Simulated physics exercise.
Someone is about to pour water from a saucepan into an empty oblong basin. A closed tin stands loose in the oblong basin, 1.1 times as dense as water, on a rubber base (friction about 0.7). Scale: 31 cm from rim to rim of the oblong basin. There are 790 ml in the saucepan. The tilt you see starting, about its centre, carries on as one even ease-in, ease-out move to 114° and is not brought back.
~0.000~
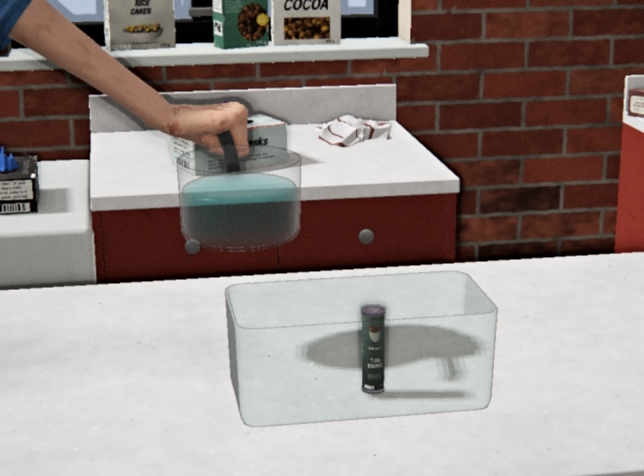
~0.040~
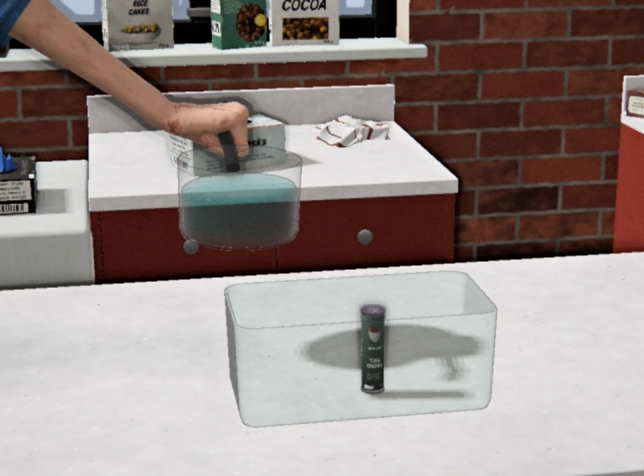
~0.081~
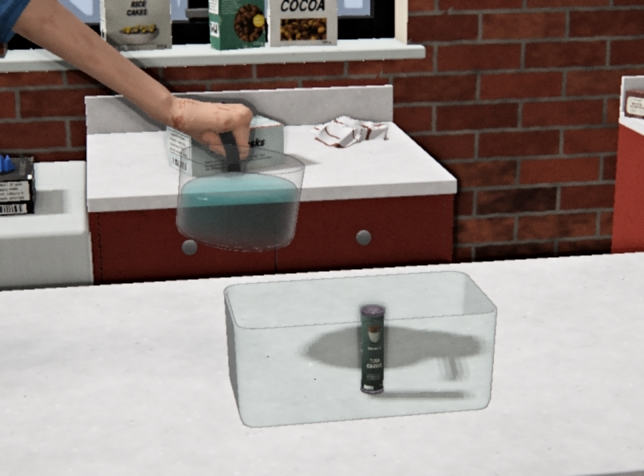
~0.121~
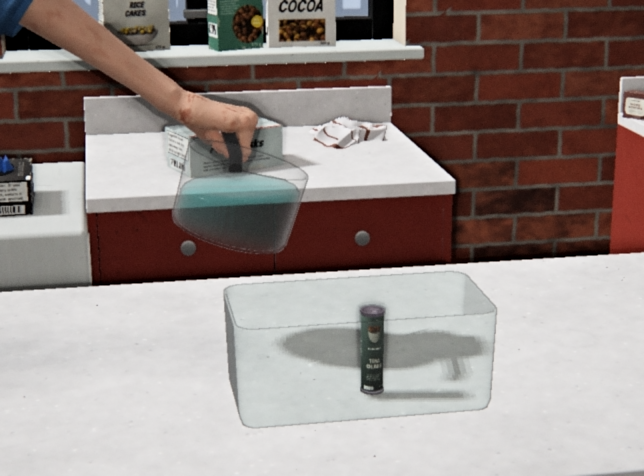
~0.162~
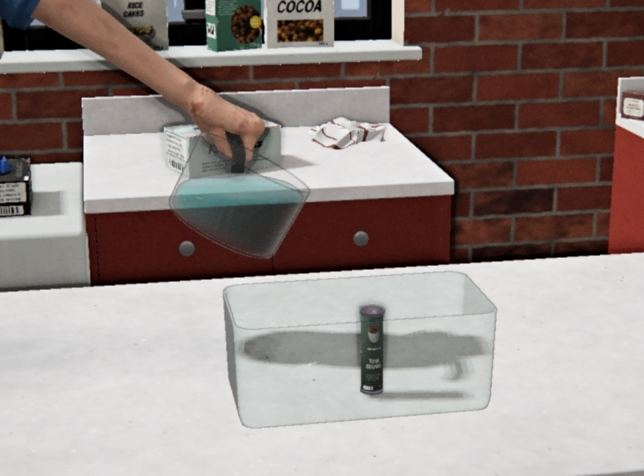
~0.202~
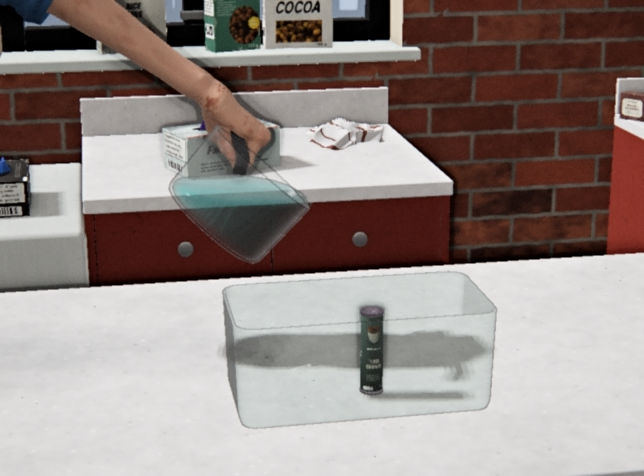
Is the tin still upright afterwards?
It falls.
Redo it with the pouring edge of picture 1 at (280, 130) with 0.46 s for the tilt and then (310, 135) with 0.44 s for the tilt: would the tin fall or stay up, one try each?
First it stays up; then it topples.
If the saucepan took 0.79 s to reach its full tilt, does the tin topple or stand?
The tin topples.
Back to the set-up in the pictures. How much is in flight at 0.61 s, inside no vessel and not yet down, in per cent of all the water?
Near 7 in a hundred.
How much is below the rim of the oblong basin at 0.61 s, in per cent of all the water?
Near 88 in a hundred.
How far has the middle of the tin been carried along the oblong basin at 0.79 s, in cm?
About 4 cm.
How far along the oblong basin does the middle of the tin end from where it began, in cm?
Some 7.5 cm.
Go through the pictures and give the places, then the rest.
It leans 0°; its right rim is at (299, 158); the water meets the walls at (181, 188) and (297, 183); the oblong basin's rim runs from (231, 308) to (482, 292); the tin's top is at (373, 313), in the first picture.
It leans 2°; its right rim is at (300, 160); the water meets the walls at (181, 188) and (296, 182), in the second picture.
It leans 8°; its right rim is at (303, 166); the water meets the walls at (181, 187) and (297, 184), in the third picture.
It leans 17°; its right rim is at (306, 176); the water meets the walls at (180, 188) and (299, 185), in the fourth picture.
It leans 29°; its right rim is at (308, 190); the water meets the walls at (176, 188) and (303, 189), in the fifth picture.
It leans 43°; its right rim is at (306, 206); the water meets the walls at (171, 183) and (301, 193); 1 per cent is over the edge, in the sixth picture.
By 0.44 s the tilt is 112° and 27 per cent is still to pour; the tin stands where it began.
By 0.61 s the tilt is 114° and 4 per cent is still to pour; the tin leans 15°.
By 0.79 s the tilt is 114° and 0 per cent is still to pour; the tin leans 37°.
By 0.98 s the tilt is 114° and 0 per cent is still to pour; the tin lies on its side.
At rest the tin lies on its side.
